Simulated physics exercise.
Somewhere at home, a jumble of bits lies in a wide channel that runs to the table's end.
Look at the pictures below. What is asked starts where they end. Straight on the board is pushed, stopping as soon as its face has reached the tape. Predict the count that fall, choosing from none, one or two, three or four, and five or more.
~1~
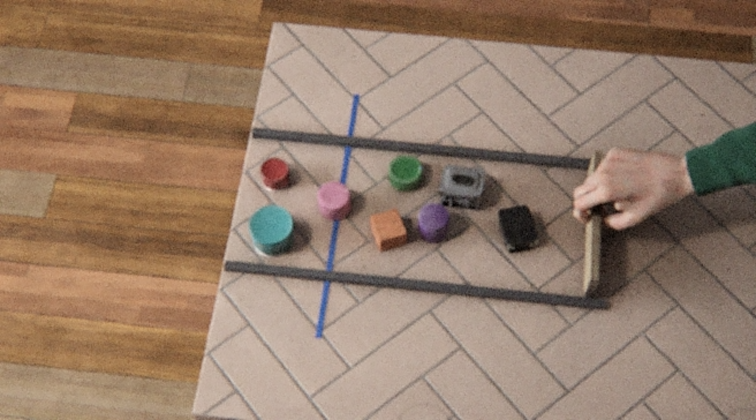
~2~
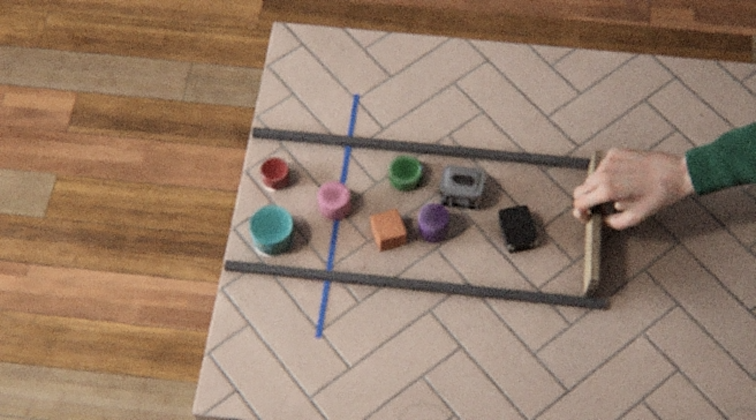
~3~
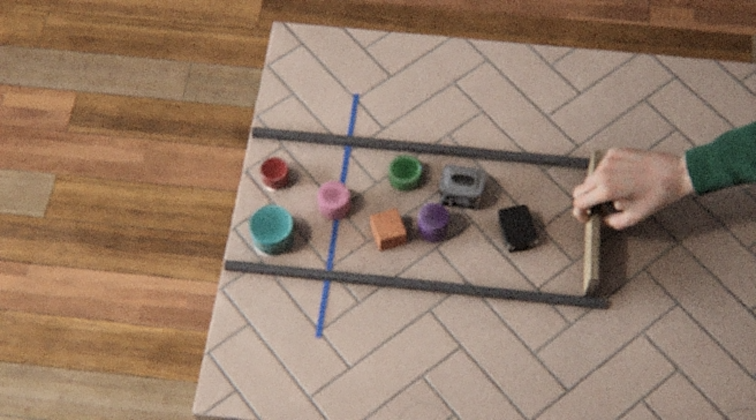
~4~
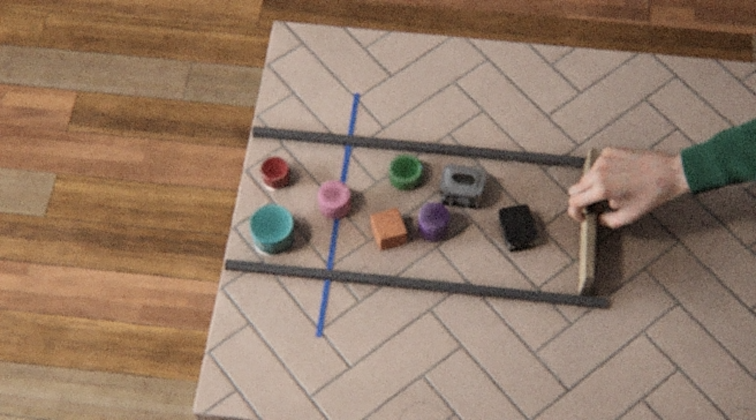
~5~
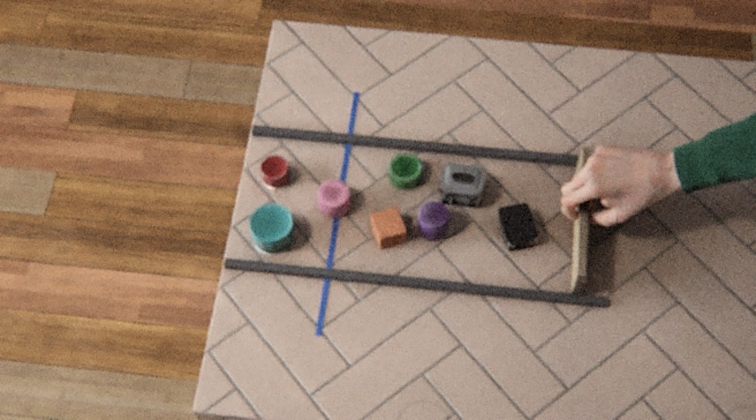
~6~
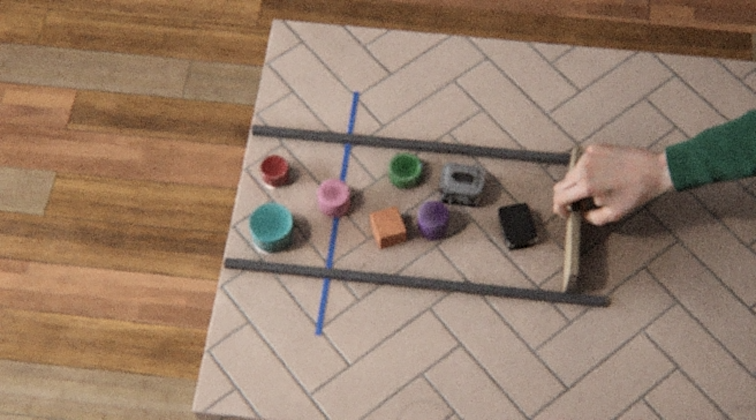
I predict that no one of them will leave the table.
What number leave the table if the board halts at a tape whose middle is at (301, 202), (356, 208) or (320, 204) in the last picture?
1, 0, 0.
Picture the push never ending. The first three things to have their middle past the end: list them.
Earliest to latest: The red pot, the green lid, the turquoise pot.
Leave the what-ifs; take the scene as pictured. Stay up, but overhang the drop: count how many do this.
I get 0.
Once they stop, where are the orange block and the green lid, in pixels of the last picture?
The orange block settles near (316, 244); as for the green lid, near (291, 149).
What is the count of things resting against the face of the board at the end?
The count in contact is 3.
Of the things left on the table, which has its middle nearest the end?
Nearest at the end: The red pot.
A little later, none off yet; red pot at rest near (275, 172); turquoise pot at rest near (272, 229); pink lid at rest near (334, 199).
When it is over, the number that fall off is zero.
